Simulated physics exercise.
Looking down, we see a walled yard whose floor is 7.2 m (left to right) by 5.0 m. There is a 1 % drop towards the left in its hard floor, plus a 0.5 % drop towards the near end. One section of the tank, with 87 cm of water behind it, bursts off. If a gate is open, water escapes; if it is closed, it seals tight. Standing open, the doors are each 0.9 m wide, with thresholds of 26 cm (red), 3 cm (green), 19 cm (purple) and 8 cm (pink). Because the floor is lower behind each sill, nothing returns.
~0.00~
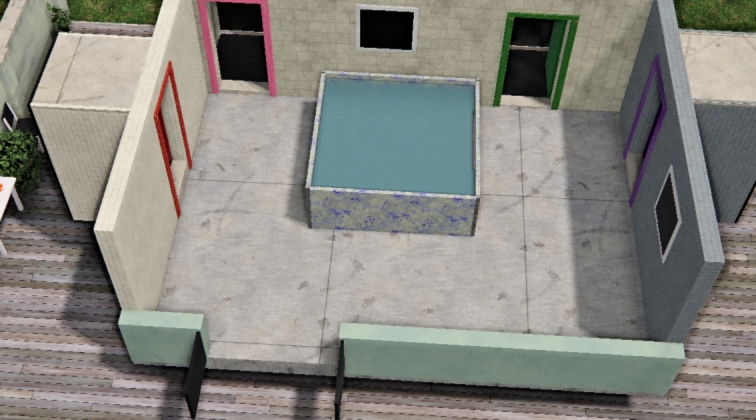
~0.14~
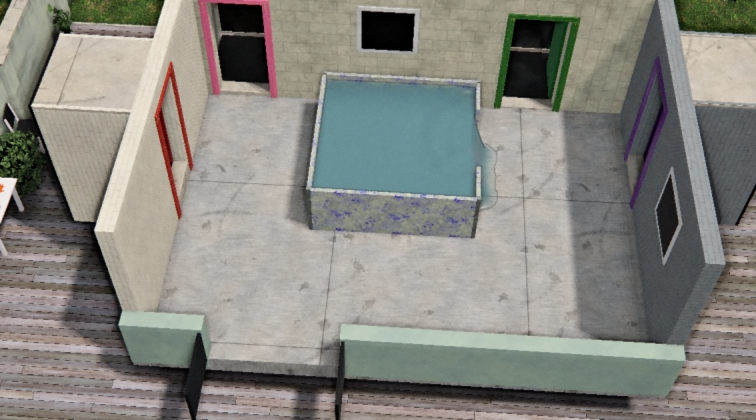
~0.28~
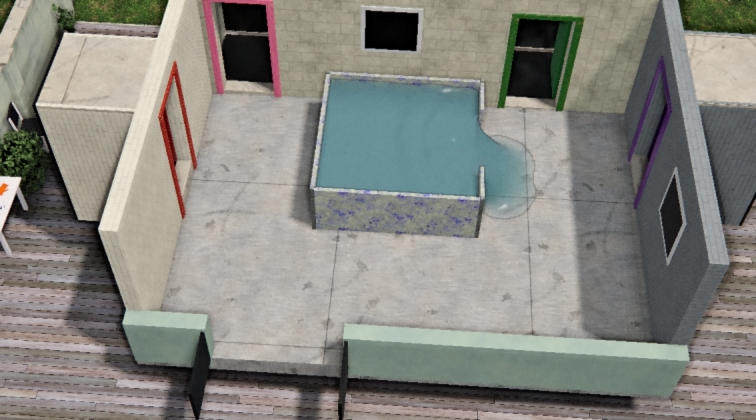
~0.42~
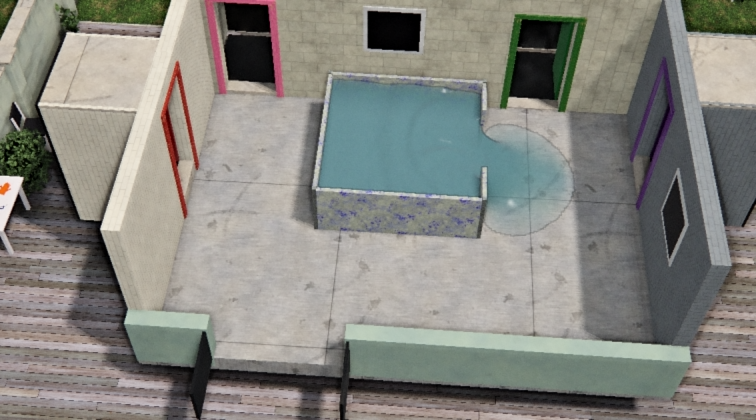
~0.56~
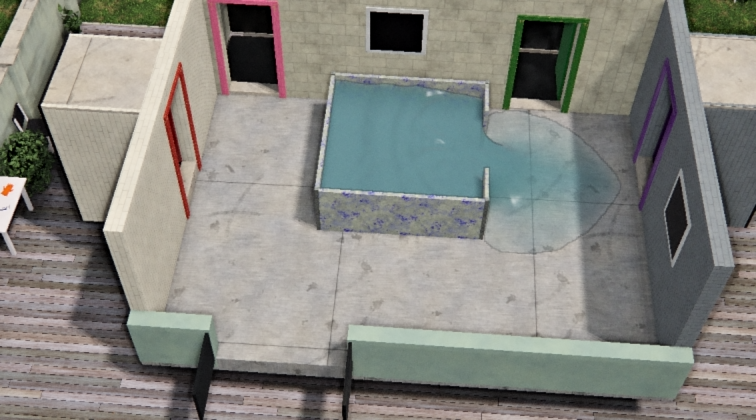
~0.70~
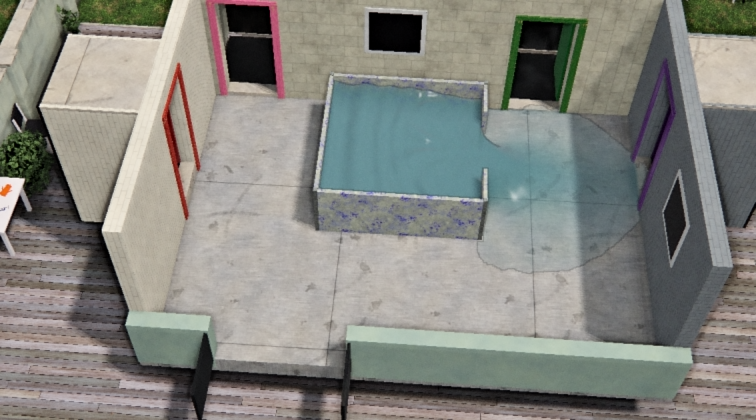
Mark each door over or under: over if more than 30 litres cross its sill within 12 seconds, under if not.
Marks: Red door: Under; green door: Over; purple door: Over; pink door: Over.
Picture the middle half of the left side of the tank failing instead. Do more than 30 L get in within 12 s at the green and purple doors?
Against that limit the green door gives a lower amount and the purple door gives a lower amount.
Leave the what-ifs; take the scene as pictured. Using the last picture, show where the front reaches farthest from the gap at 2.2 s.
Somewhere around (657, 372).
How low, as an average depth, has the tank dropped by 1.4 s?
Mean depth: Some 64 cm.
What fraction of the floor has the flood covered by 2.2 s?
Around 30 per cent wet.
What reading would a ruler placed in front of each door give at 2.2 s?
In centimetres, the red door has 0, the green door 10, the purple door 46 and the pink door 0.
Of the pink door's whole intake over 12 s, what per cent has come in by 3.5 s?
Share by then: ~ 0 %.
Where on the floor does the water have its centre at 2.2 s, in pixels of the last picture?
At roughly (468, 186).
After 1.4 s water covers 30 % of the floor and is deepest (56 cm) near (627, 123); red door not reached, green door 6 cm at the sill, 16 L in, purple door 42 cm at the sill, 126 L in, pink door not reached.
After 2.2 s water covers 30 % of the floor and is deepest (48 cm) near (635, 187); red door not reached, green door 10 cm at the sill, 41 L in, purple door 46 cm at the sill, 275 L in, pink door not reached.
After 3.5 s water covers 50 % of the floor and is deepest (37 cm) near (656, 361); red door not reached, green door 16 cm at the sill, 123 L in, purple door 32 cm at the sill, 443 L in, pink door not reached.
After 7.0 s water covers 90 % of the floor and is deepest (23 cm) near (657, 372); red door 12 cm at the sill, 0 L in, green door 10 cm at the sill, 322 L in, purple door 18 cm at the sill, 540 L in, pink door 3 cm at the sill, 0 L in.
After 12.0 s water covers 100 % of the floor and is deepest (20 cm) near (163, 319); red door 13 cm at the sill, 0 L in, green door 8 cm at the sill, 413 L in, purple door 11 cm at the sill, 541 L in, pink door 18 cm at the sill, 95 L in.
